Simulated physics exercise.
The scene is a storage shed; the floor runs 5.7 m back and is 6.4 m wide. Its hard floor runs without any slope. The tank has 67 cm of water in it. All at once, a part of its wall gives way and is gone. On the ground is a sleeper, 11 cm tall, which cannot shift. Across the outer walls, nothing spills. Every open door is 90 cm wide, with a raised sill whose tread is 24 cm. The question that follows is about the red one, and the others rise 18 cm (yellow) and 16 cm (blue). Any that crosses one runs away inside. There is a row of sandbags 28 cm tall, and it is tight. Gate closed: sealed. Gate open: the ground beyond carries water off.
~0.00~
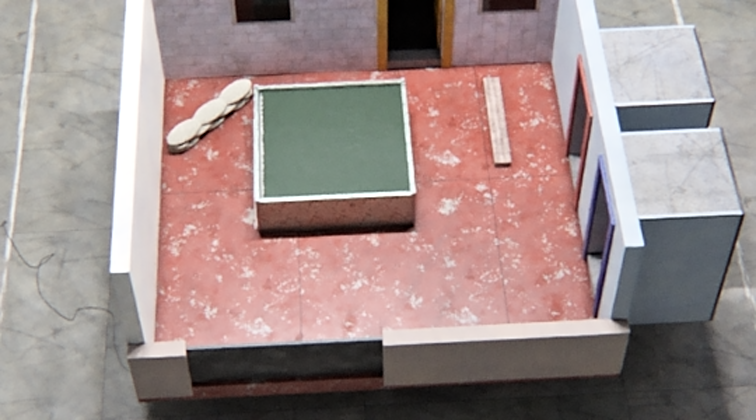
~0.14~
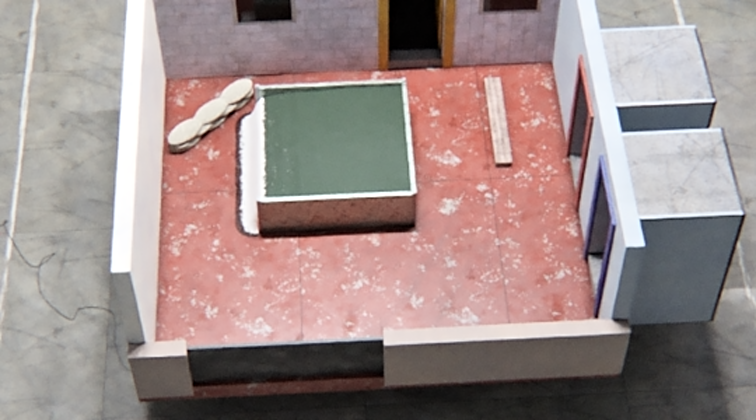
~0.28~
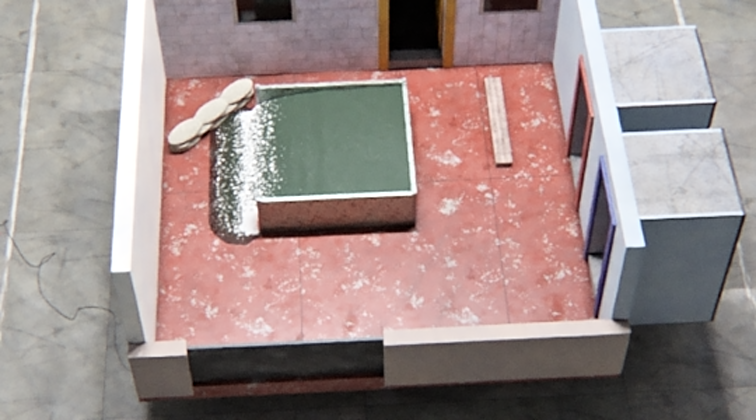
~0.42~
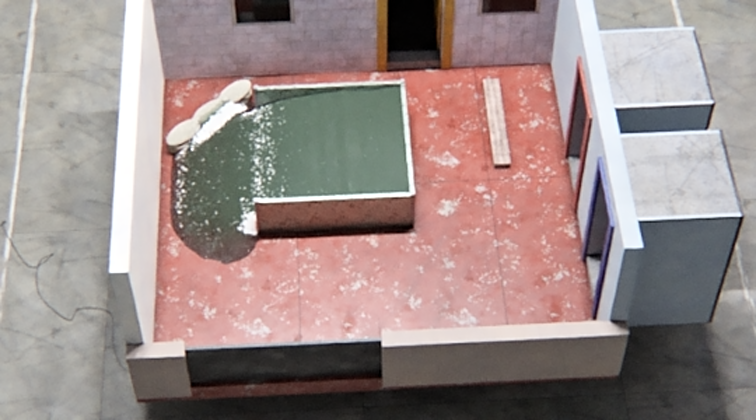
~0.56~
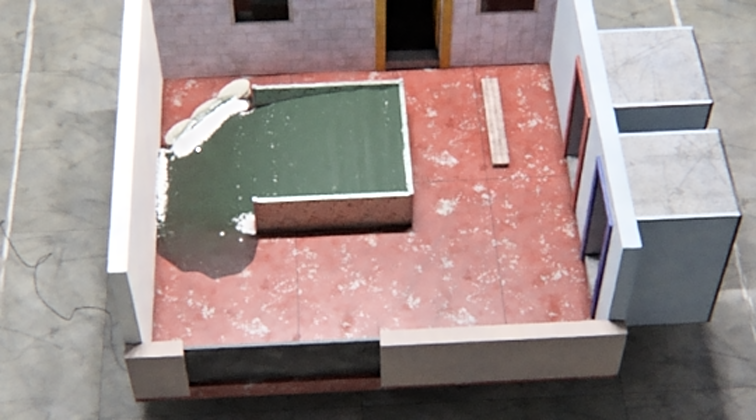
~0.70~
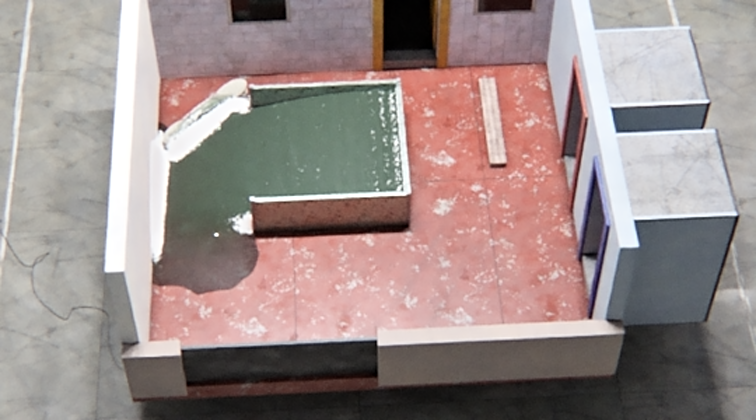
Water pours from the tank's open left side, spreading around the sandbags and across the red floor.
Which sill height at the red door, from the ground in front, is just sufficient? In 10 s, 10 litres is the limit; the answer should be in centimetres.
Just about 10.5 cm.
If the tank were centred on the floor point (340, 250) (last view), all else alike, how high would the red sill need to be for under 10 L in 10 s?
A minimum of about 16 cm.
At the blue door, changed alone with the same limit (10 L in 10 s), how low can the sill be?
For blue: Close to 16 cm.
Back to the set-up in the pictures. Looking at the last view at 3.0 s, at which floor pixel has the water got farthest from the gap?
Look about (479, 358) in the last picture.
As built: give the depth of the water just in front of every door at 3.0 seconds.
In cm: Red 0, yellow 5, blue 0.
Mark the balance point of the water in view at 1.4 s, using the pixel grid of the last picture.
Near (272, 177).
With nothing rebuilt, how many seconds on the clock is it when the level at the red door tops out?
Around 10.0 s, give or take.
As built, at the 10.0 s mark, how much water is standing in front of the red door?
13.0 cm.
After 1.4 s water covers 25 % of the floor, deepest (56 cm) near (157, 177); it has not reached the red door.
After 3.0 s water covers 50 % of the floor, deepest (42 cm) near (149, 374); it has not reached the red door.
After 10.0 s water covers 95 % of the floor, deepest (16 cm) near (411, 174); 13 cm at the red door, 21 litres in over its 9 cm sill.
At the red door as built, the water arrived by 4.9 s and peaked near 13 cm at 10.0 s.
Run again over the same 10 s with other heights there, 17 litres in over 9.5 cm, 6 litres over 11.5 cm. The limit of 10 litres is kept from about 10.5 cm up.
